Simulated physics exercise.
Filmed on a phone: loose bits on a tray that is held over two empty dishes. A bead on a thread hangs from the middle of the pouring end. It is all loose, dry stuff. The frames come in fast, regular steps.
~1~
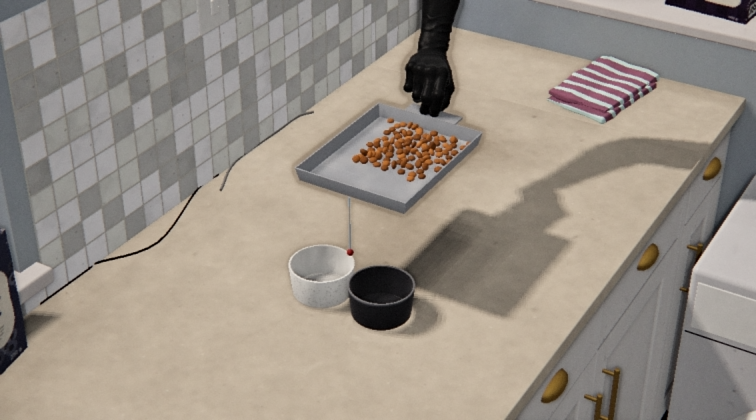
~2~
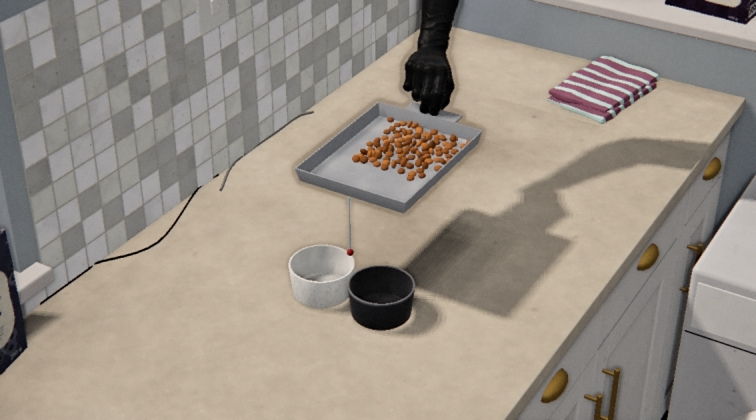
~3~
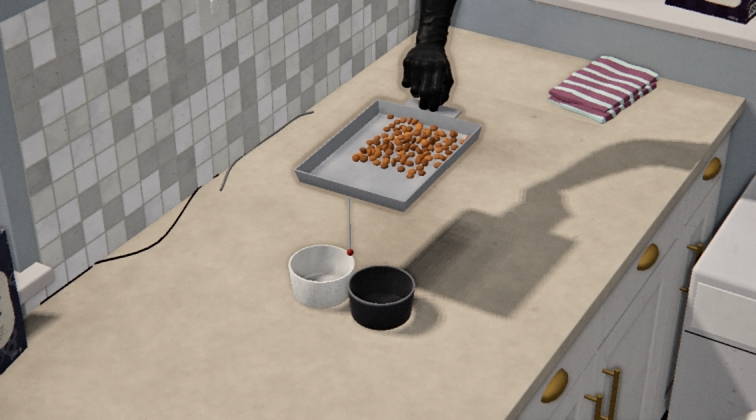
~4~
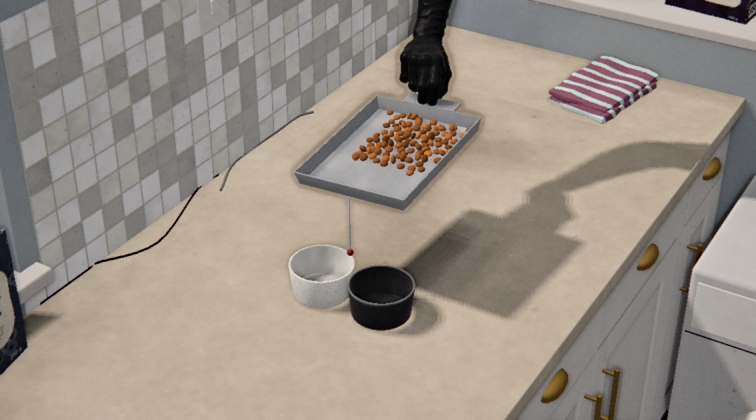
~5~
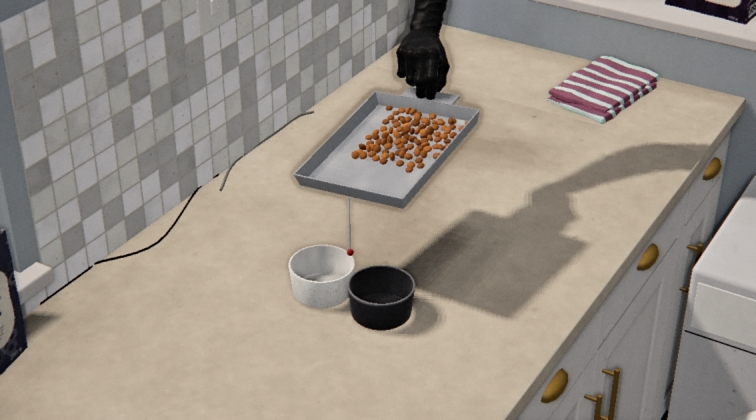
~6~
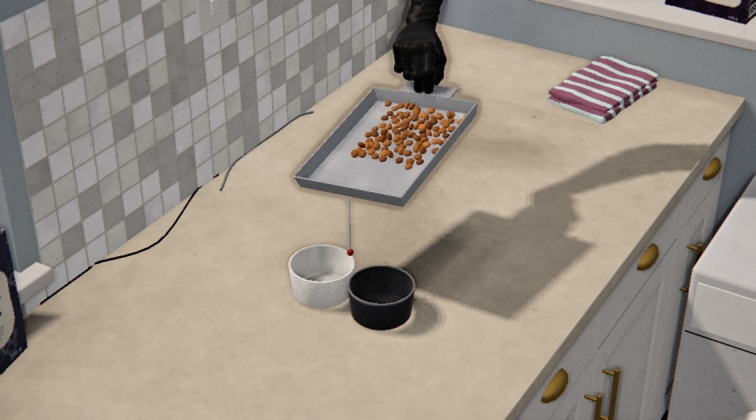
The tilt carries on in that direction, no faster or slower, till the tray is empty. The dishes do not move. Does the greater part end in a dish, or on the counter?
They take only the smaller part between them.
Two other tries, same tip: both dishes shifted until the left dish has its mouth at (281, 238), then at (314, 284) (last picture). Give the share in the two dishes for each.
In turn 80 and 0 in a hundred.
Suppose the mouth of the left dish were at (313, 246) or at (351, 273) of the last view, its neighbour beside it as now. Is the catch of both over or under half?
The first try: Above a half. The second: Below a half.
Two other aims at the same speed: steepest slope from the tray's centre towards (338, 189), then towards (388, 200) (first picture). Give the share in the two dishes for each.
First some 60, then 90 per cent.
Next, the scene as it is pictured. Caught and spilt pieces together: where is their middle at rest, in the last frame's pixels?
At about (294, 271).
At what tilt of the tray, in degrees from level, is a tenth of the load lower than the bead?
Near 70 degrees.
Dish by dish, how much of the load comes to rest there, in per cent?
About: Left dish 20, right dish 0 per cent.
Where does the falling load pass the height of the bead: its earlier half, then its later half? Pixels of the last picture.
First near (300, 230), later near (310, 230).
Shortly afterwards, tray tipped steeply; the whole lot on the tray.
Next, tray tipped right over; near two thirds on the tray; a little in the left dish; near a quarter outside both; a little in the air.
Some moments later, tray tipped past a quarter turn; near a quarter in the left dish; the bulk outside both.
In the end, tray tipped past a quarter turn; none at all in the right dish; near a quarter in the left dish; the bulk outside both.
